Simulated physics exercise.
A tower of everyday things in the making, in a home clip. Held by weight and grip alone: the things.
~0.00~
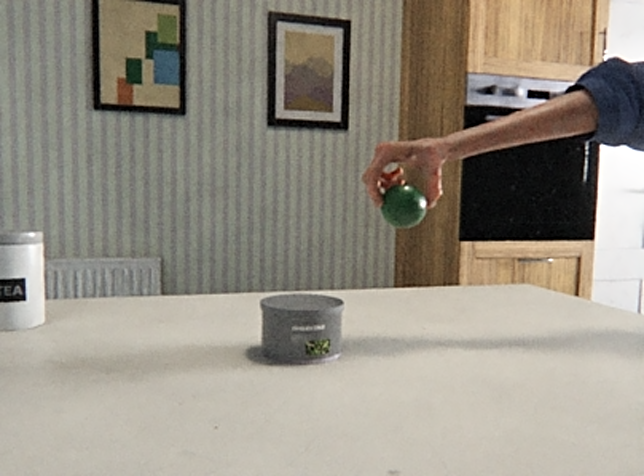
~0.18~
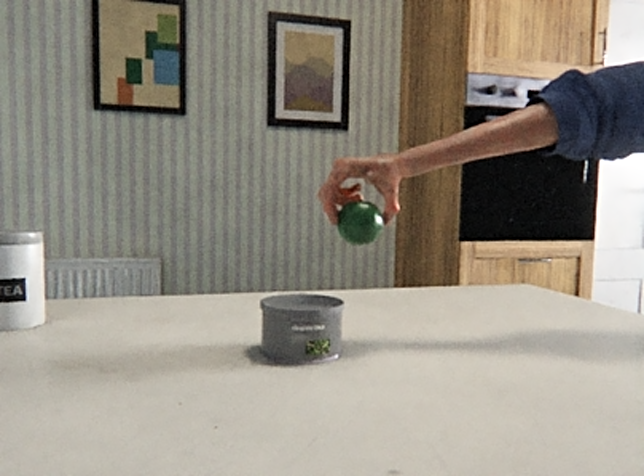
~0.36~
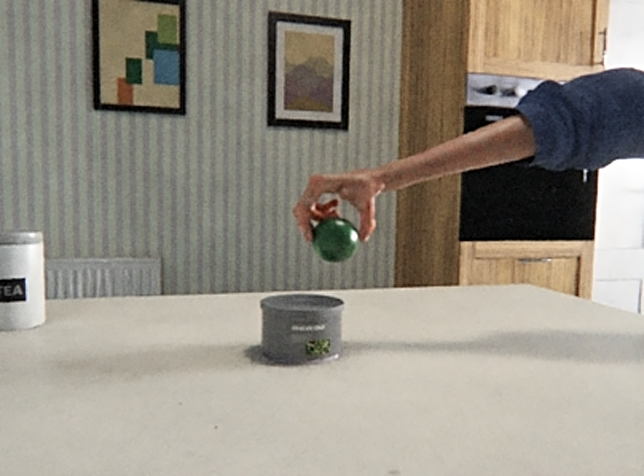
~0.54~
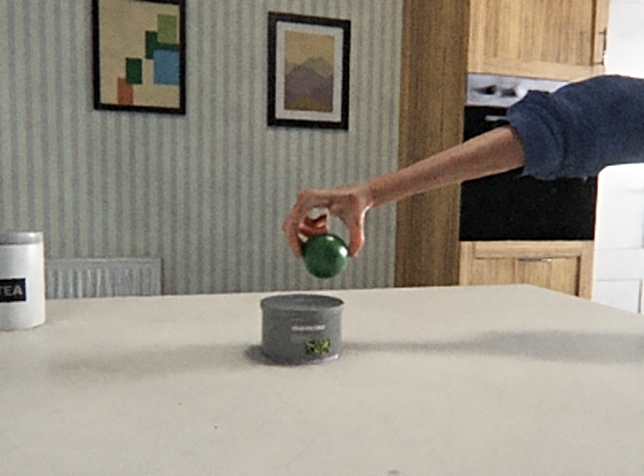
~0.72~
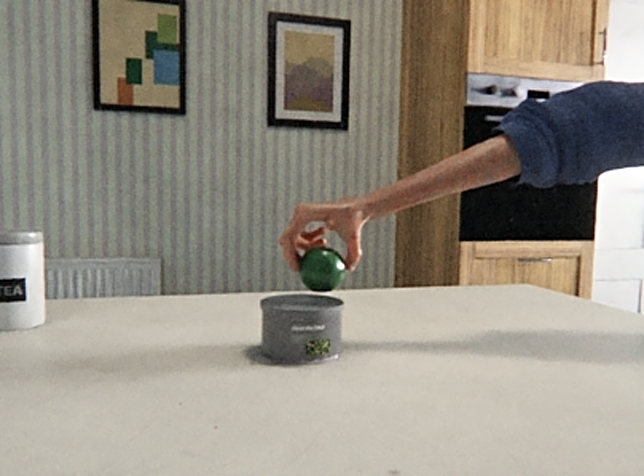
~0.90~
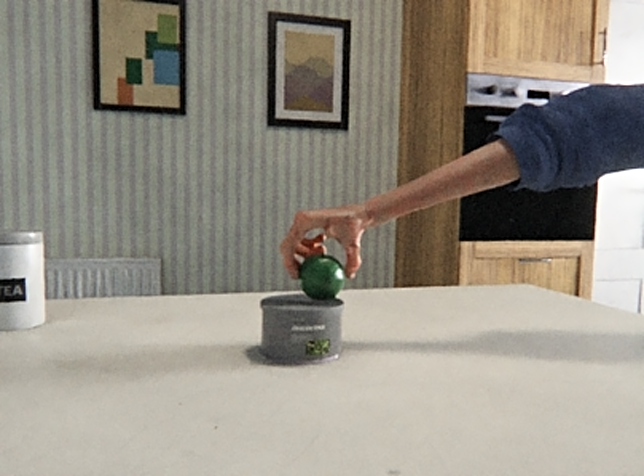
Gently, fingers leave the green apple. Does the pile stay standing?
Yes.
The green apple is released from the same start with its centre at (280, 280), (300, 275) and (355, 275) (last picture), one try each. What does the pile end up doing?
Outcomes in order: No collapse, no collapse, a collapse.
After 1.10 s, no change.
After 1.40 s, green apple resting near (322, 277).
In the end (2.0 s), all 3 unmoved. At the end, from the last picture's camera, green apple near (322, 277). The pile keeps its balance.
